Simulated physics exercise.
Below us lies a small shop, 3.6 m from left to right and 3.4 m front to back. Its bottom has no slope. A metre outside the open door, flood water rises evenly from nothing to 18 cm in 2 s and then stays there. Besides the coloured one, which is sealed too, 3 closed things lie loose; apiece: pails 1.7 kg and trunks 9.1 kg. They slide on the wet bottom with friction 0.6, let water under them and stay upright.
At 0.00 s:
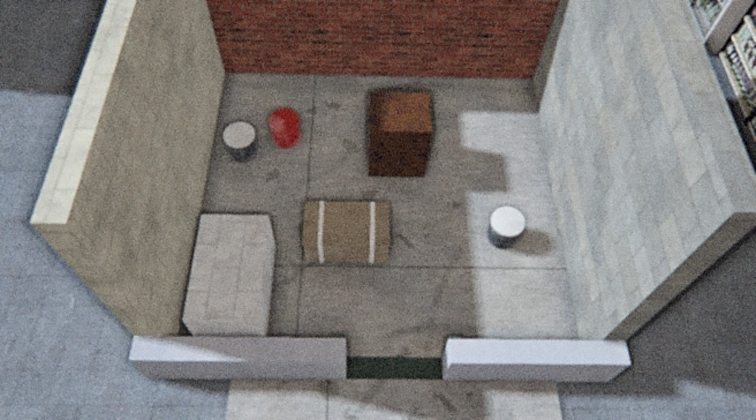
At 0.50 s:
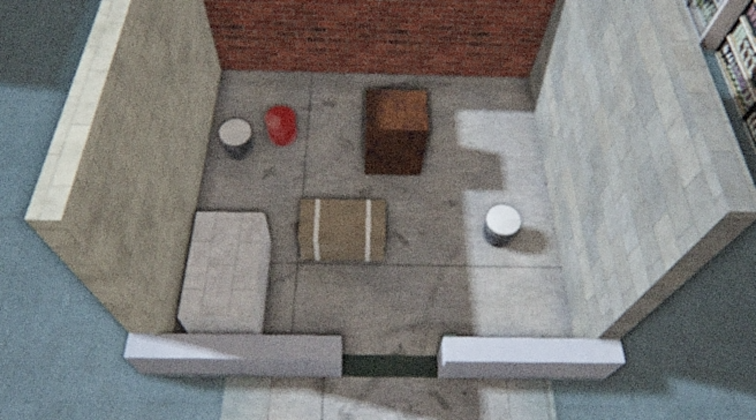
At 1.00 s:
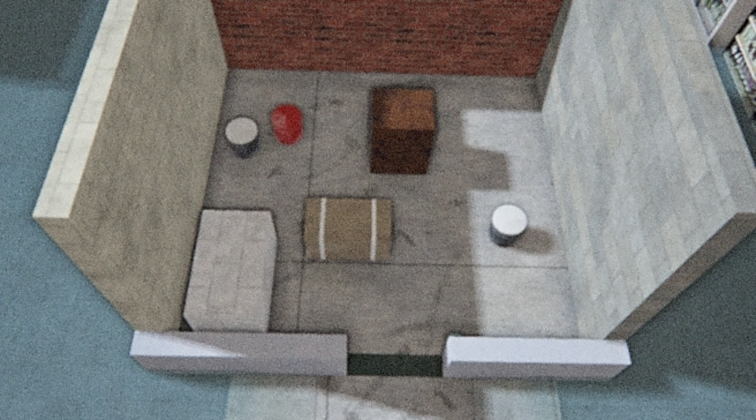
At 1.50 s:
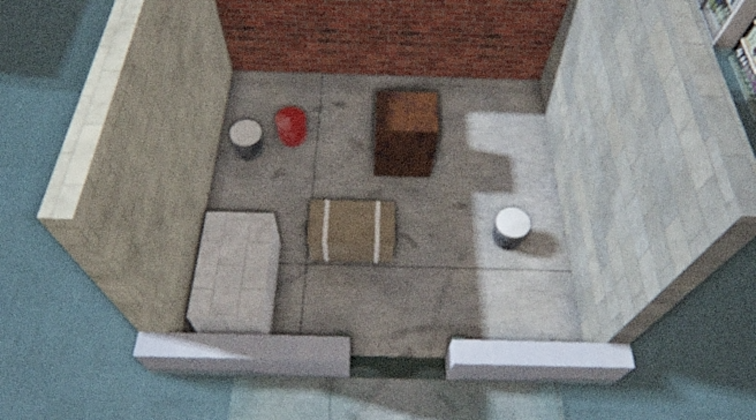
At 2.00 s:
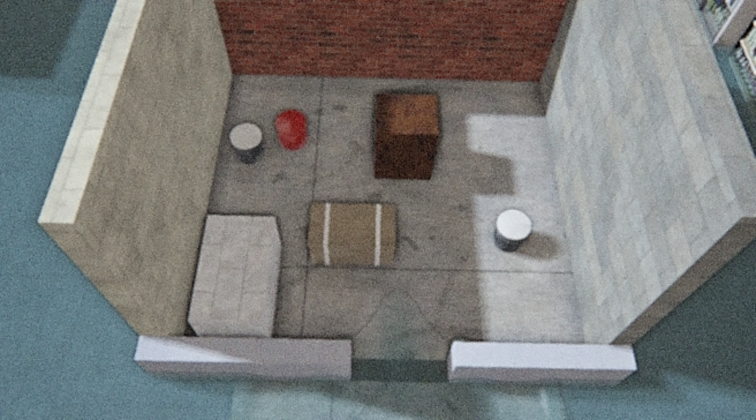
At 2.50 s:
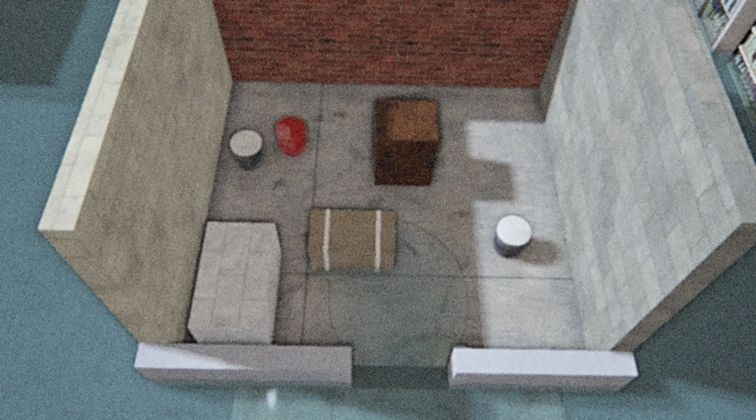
The clip opens on a high view of a small roofless shop, with a red pail, two pale pails and a strapped trunk on its floor. Bluish water spreads over the ground outside, then slips through the open doorway and fans thinly across the nearby floor, while the objects stay put.
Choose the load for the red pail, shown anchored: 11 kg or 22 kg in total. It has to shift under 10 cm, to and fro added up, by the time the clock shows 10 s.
For it, the smaller load will do.
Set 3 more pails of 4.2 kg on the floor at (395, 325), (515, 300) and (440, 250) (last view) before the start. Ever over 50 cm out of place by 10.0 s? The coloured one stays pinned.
In that order: Past it, short of it, more.
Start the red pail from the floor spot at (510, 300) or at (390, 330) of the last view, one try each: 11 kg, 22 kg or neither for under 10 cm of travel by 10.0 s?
In that order: Either load holds; it takes the larger.
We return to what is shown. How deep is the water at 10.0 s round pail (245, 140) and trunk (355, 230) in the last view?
Roughly 10 and 10 cm.
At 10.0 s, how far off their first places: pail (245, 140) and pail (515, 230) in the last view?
In that order: 120 cm, 200 cm.
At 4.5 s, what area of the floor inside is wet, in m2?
Some 9.5 m2.
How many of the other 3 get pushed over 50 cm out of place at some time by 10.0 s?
I count 3.
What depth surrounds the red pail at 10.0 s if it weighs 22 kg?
About 10 cm.
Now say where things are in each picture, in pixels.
The first frame shows the red pail at (284, 120), on the bottom; 0.0 m2 under water; 0 of 4 have shifted.
The second frame shows the red pail at (280, 117) rests on the ground; 0.0 m2 under water; 0 of 4 have shifted.
The third frame shows the red pail at (287, 116), on the bottom; water covers 0.0 m2; 0 of 4 have shifted.
The fourth frame shows the red pail at (291, 118) rests on the ground; 0.0 m2 under water; 0 of 4 have shifted.
The fifth frame shows the red pail at (291, 122) rests on the ground; 0.3 m2 under water; 0 of 4 have shifted.
The sixth frame shows the red pail at (291, 128) rests on the ground; 1.4 m2 under water; 0 of 4 have shifted.
After 3.5 s the red pail would be 0 cm from its start with 11 kg and 0 cm from its start with 22 kg; 0 cm of water round it then.
After 4.5 s the red pail would be 1 cm from its start with 11 kg and 0 cm from its start with 22 kg; 4 cm of water round it then.
After 7.0 s the red pail would be 1 cm from its start with 11 kg and 0 cm from its start with 22 kg; 5 cm of water round it then.
After 10.0 s the red pail would be 1 cm from its start with 11 kg and 0 cm from its start with 22 kg; 10 cm of water round it then.
